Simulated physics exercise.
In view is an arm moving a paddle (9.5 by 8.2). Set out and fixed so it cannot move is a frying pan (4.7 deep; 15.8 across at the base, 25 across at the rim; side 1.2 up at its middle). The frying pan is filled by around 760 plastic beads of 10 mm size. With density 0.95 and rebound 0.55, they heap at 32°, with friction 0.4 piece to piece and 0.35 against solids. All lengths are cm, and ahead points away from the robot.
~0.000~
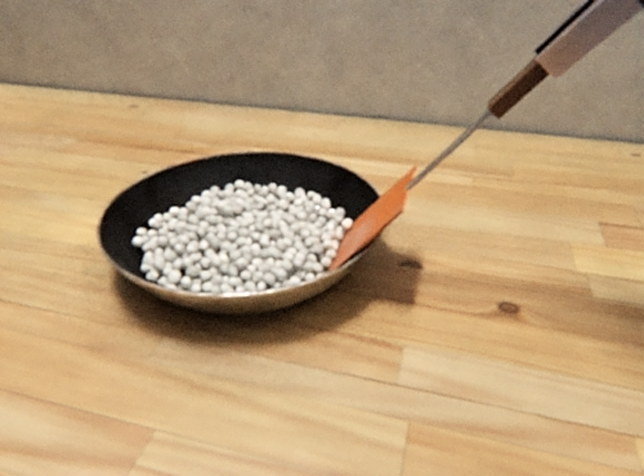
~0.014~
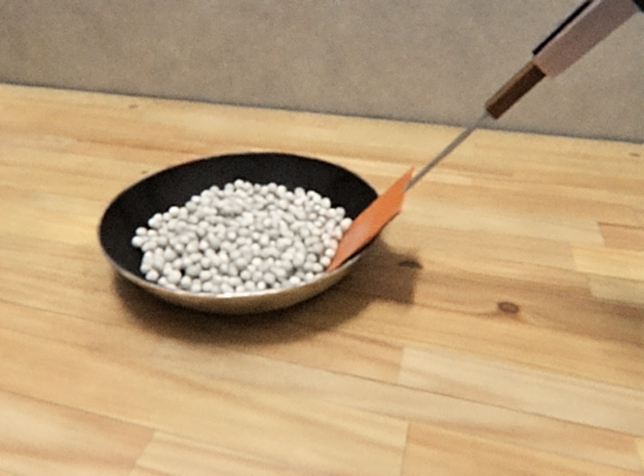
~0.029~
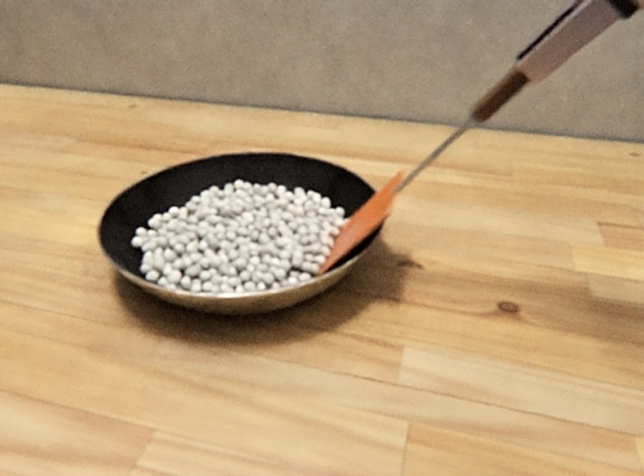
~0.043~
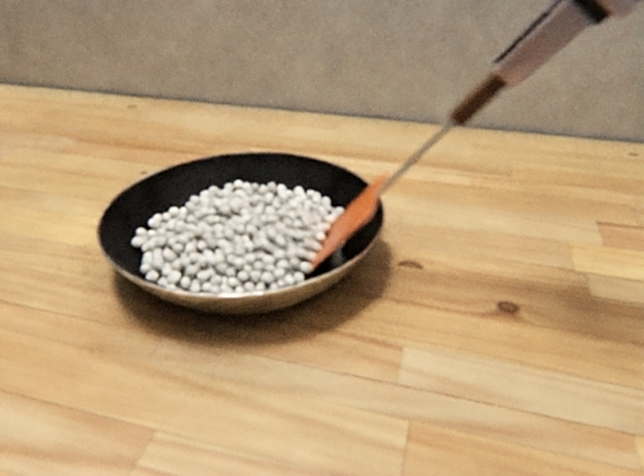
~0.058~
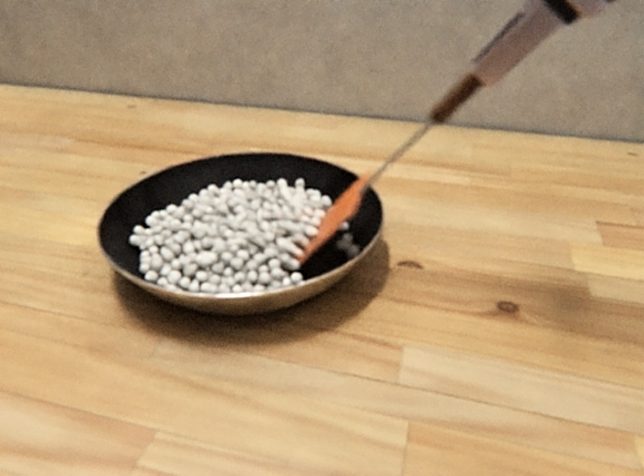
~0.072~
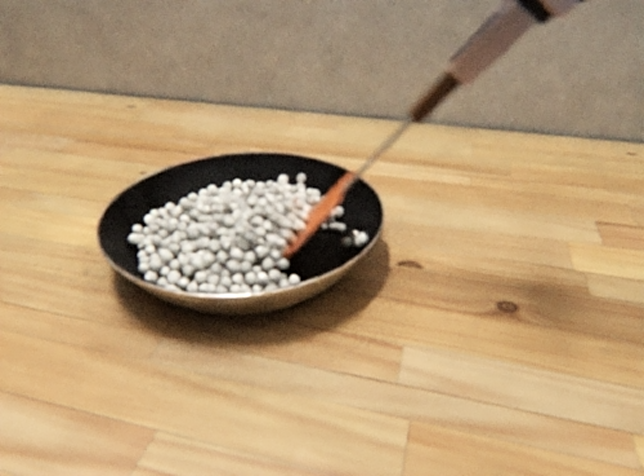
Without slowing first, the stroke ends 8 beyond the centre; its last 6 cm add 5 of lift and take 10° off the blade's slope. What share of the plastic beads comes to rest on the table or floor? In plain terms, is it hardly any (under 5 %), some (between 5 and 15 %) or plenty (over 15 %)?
Plenty - over 15 %.
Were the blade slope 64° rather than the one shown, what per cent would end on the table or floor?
Somewhere around 25 per cent would end on the table or floor.
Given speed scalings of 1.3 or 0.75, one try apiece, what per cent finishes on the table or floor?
25 and 15 %.
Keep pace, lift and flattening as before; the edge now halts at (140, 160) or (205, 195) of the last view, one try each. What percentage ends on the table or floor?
Estimates, in order: 30 % and 10 %.
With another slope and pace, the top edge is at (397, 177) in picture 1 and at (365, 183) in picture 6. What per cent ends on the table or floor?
My guess would be close to 5 per cent.
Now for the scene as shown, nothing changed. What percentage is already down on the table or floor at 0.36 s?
Share at that moment: About 15 %.
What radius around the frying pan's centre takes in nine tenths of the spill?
Distance from centre: Approx. 75 cm.
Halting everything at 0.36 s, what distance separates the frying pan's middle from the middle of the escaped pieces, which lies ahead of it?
It's close to 26 cm ahead of the centre.
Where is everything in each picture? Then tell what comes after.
The paddle top edge at (410, 187), sloping 52°; upper third of the load around (251, 230), from x 140 to 350, top at y 185; 763 in the frying pan, in the first picture.
The paddle top edge at (407, 187), sloping 52°; upper third of the load around (251, 230), from x 140 to 350, top at y 185, in the second picture.
The paddle top edge at (397, 190), sloping 52°; upper third of the load around (254, 230), from x 140 to 345, top at y 185, in the third picture.
The paddle top edge at (379, 192), sloping 52°; upper third of the load around (255, 228), from x 135 to 345, top at y 185, in the fourth picture.
The paddle top edge at (361, 191), sloping 52°; upper third of the load around (254, 224), from x 135 to 355, top at y 185, in the fifth picture.
The paddle top edge at (344, 189), sloping 52°; upper third of the load around (251, 223), from x 135 to 360, top at y 180; 763 in the frying pan, in the sixth picture.
After 0.11 s, sloping 52°, highest piece 9 above the table; 762 in the frying pan, 1 on the blade or in flight.
After 0.14 s, sloping 49°, highest piece 10 above the table; 761 in the frying pan, 2 on the blade or in flight.
After 0.36 s, sloping 42°, highest piece 9 above the table; 599 in the frying pan, 126 on the table or floor, 38 on the blade or in flight.
After 1.41 s, sloping 42°, highest piece 4 above the table; 599 in the frying pan, 164 on the table or floor.
In the end, 599 in the frying pan, 164 on the table or floor. That is 21 % on the table or floor.
